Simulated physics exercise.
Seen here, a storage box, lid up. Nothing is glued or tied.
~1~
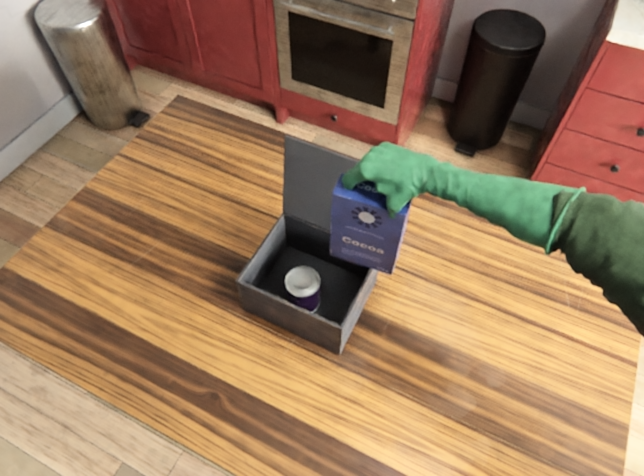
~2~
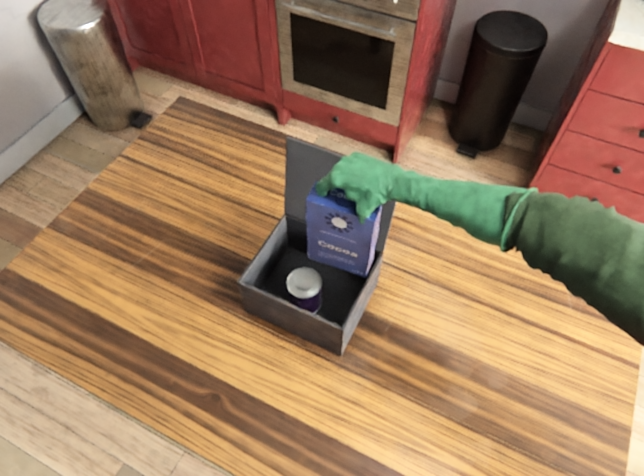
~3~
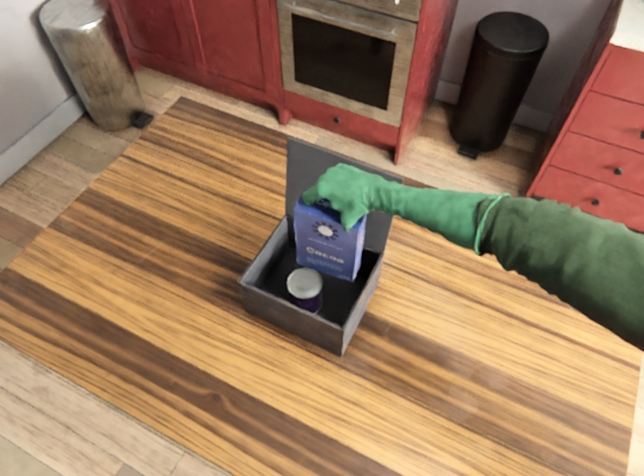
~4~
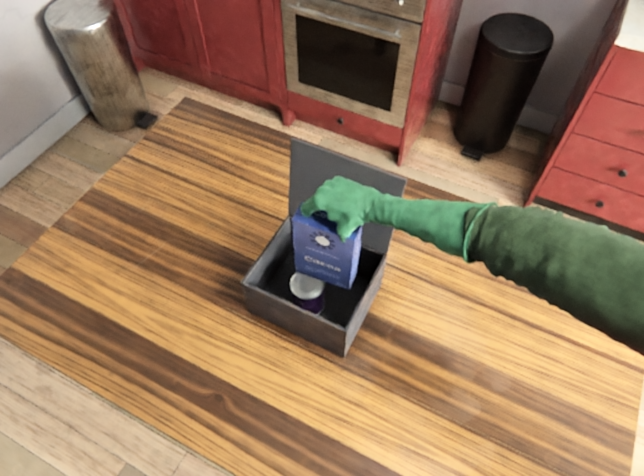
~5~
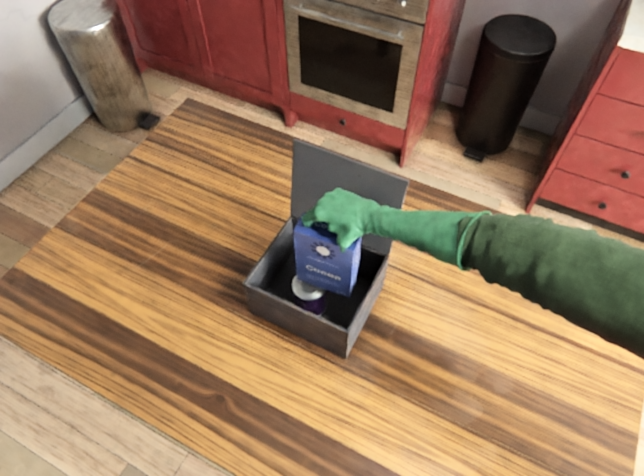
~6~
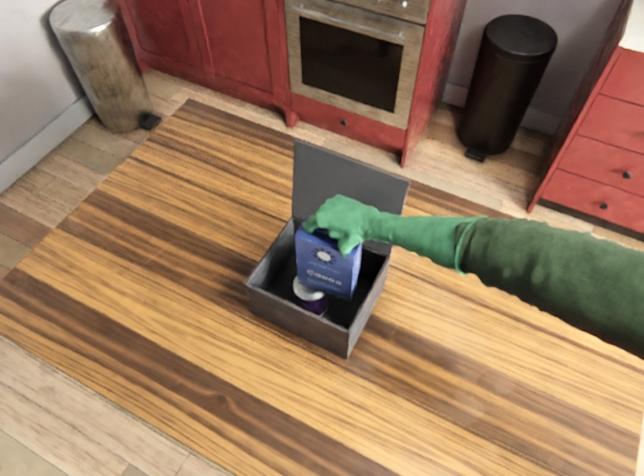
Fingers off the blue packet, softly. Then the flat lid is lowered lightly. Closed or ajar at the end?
Outcome: The lid stays ajar.
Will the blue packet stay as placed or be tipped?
It ends up tilted.
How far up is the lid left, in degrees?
Some 80° above the rim.
Then, 0.60 s past the last view, blue packet rocked 33° from its first pose near (352, 266).
Then, 0.70 s past the last view, blue packet rocked 46° from its first pose near (353, 257).
Finally, lid 81° above the rim; down or leaning hard in the box, blue packet; purple tin still in place. Final places as the last picture's camera would see them, blue packet near (355, 257).
